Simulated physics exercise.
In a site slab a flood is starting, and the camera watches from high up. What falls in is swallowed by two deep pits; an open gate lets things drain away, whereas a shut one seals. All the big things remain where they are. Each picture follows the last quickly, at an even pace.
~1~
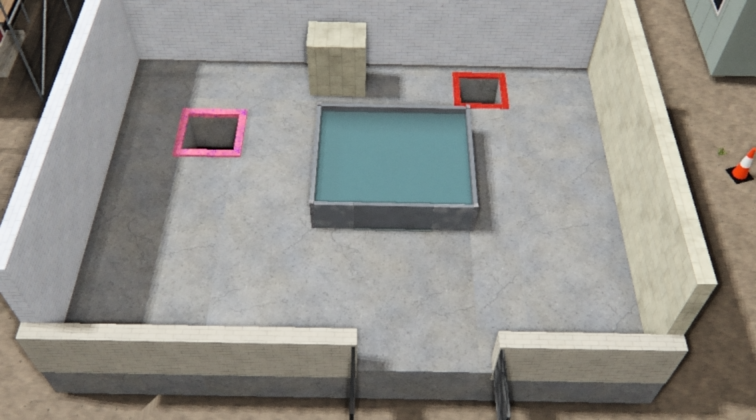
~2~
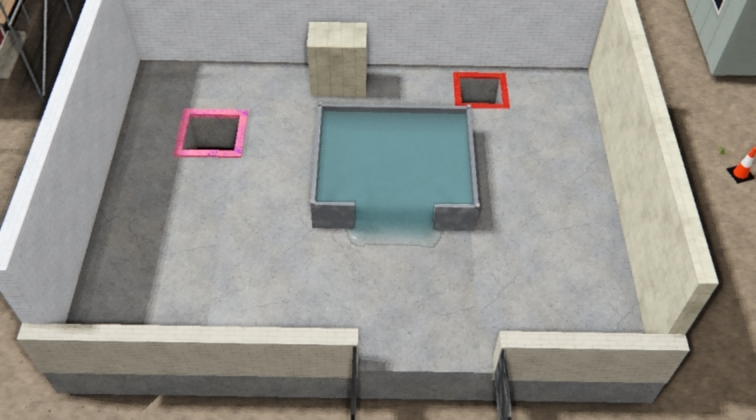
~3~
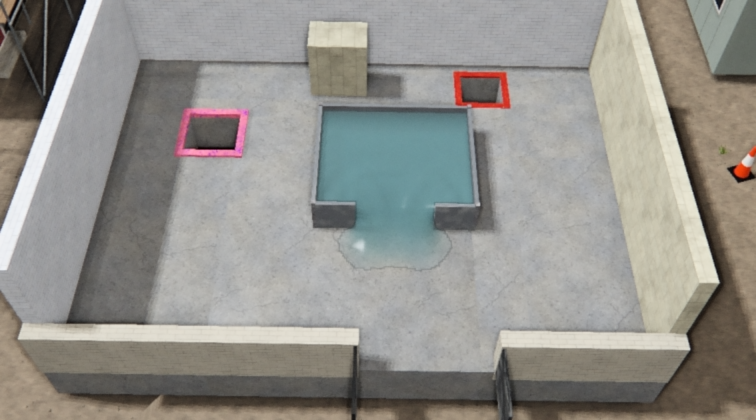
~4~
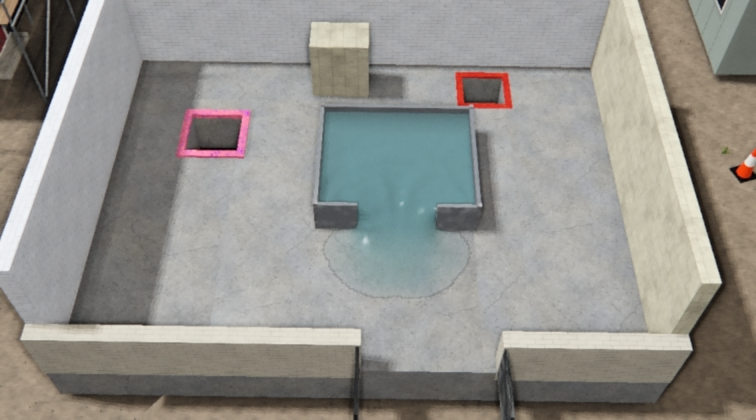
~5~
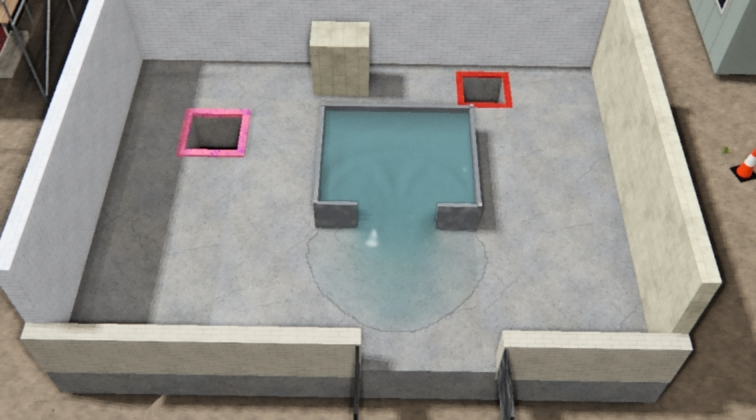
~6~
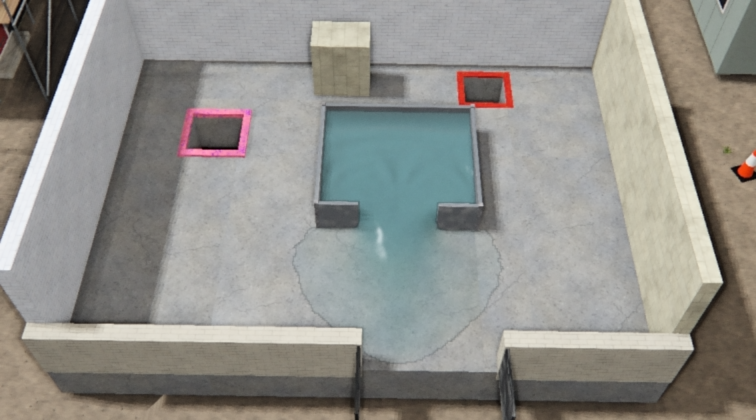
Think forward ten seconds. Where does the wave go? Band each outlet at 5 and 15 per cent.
At the end, the gate is going to fail to stay at fifteen per cent or less; the pink pit is going to fail to get to five per cent; the red pit is going to fail to get to five per cent.
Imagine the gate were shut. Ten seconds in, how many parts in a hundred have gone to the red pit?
Red pit, per cent: 6.
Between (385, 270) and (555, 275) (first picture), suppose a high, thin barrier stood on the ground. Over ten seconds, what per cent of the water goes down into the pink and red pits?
Pink 0 %, red 6 %.
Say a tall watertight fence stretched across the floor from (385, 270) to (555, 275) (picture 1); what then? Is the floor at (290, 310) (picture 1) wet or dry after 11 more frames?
Submerged.
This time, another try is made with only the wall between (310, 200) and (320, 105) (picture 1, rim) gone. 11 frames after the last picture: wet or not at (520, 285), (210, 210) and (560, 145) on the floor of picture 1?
Going point by point: Left unwetted, waterlogged, left unwetted.
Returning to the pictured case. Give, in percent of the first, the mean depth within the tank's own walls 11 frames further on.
Estimate: Around 60 per cent.
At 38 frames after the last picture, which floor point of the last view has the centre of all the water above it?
It is around (356, 230).
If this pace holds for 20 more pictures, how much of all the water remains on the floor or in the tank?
I'd put it at about 76 per cent.
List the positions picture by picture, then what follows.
In the first picture, the tank at (394, 156) is whole and still.
In the second picture, the front is at (436, 235), out from the gap at (394, 219).
In the third picture, the front is at (430, 263), out from the gap at (395, 220).
In the fourth picture, the front is at (429, 291), out from the gap at (396, 221).
In the fifth picture, water pours out at (397, 220) and has run to (414, 325).
In the sixth picture, the front is at a hidden place, out from the gap at (398, 220).
A moment on, water covers 15 % of the floor; the gate 4 %, the pink pit 0 %, the red pit 0 %.
Next, water covers 20 % of the floor; the gate 13 %, the pink pit 0 %, the red pit 0 %.
Then, water covers 30 % of the floor; the gate 24 %, the pink pit 0 %, the red pit 0 %.
Later, water covers 50 % of the floor; the gate 37 %, the pink pit 0 %, the red pit 0 %.
In the end, water covers 75 % of the floor; the gate 46 %, the pink pit 0 %, the red pit 0 %.
